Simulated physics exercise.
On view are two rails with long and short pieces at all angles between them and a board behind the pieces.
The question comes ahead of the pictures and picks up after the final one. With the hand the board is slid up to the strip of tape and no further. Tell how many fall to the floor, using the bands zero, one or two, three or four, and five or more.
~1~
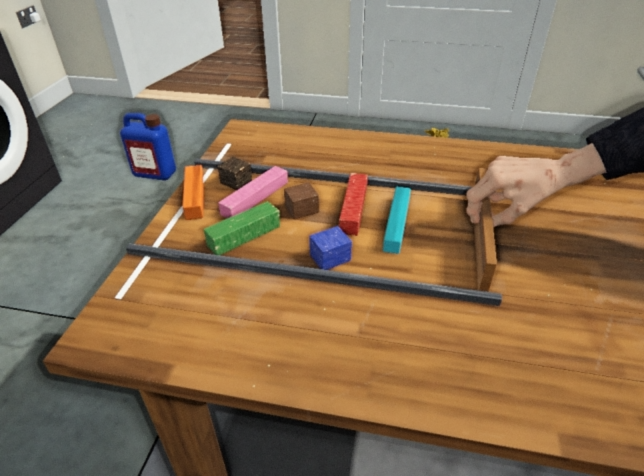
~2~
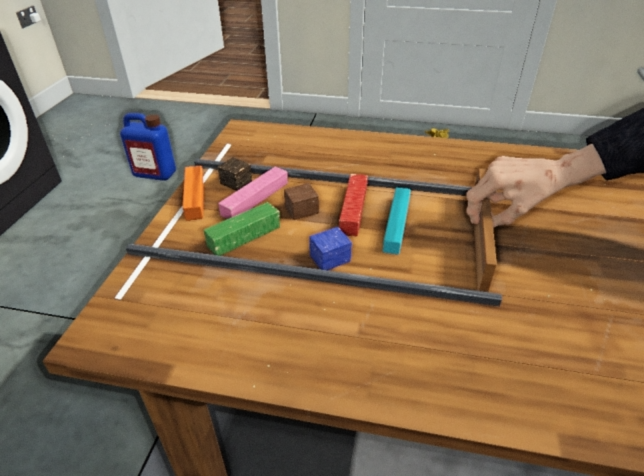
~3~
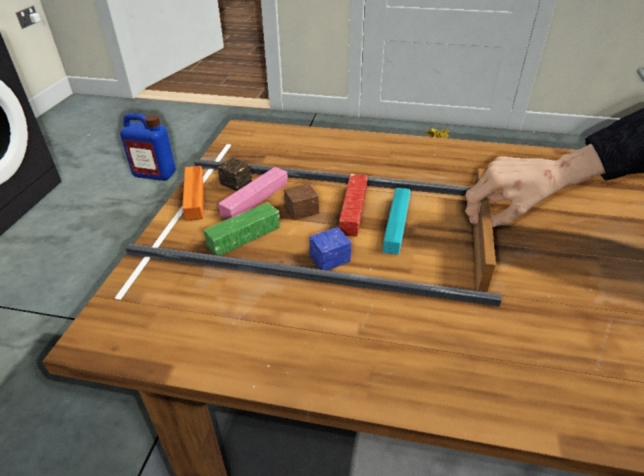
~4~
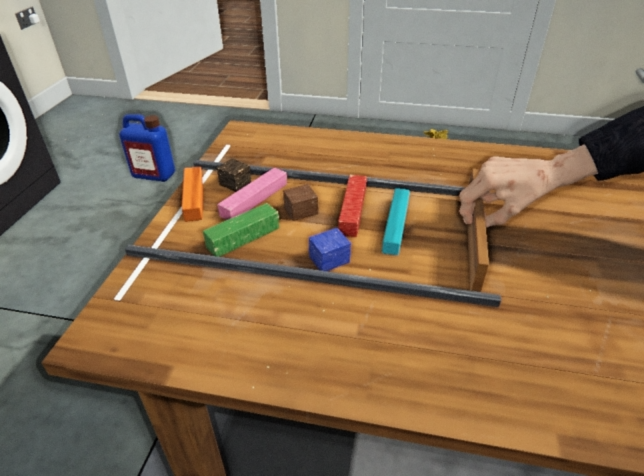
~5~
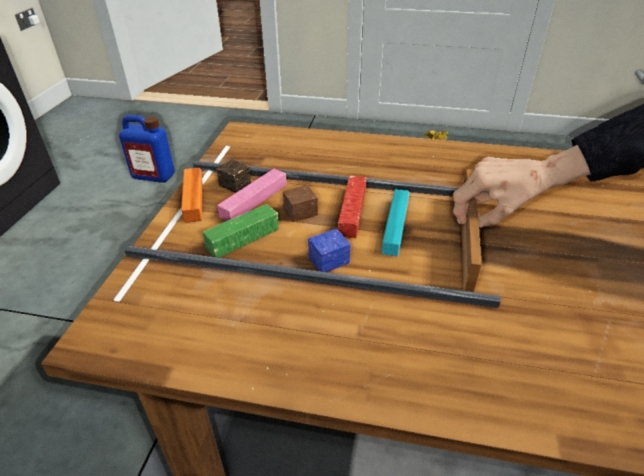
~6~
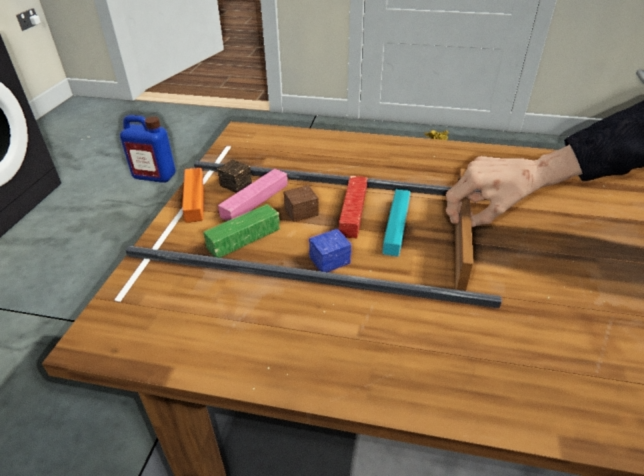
The push clears off a lot, five or more.
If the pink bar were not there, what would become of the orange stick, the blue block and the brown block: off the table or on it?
So the orange stick goes down, the blue block keeps its place and the brown block goes down.
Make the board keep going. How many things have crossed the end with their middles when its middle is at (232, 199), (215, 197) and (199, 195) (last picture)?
2, 3 and 5.
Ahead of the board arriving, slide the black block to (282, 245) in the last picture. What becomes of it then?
So it drops, then.
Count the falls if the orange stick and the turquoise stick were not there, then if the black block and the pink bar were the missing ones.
You'd count 4 the first time and 4 the second time.
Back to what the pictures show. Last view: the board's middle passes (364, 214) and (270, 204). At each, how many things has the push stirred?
Counts: 2, 8.
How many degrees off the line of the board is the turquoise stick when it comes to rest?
Some 0 degrees.
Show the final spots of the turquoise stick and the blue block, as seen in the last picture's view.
Close to (181, 196); the other close to (144, 233).
Soon after, none off yet; orange stick at rest near (193, 194); black block at rest near (235, 176); pink bar at rest near (255, 195).
After that, none off yet; orange stick displaced a little near (176, 193); black block displaced about its own width near (212, 171); pink bar displaced a little near (214, 188).
In the end, the number that fall off is five or more; gone, red bar, brown block, green bar, pink bar, black block and orange stick.
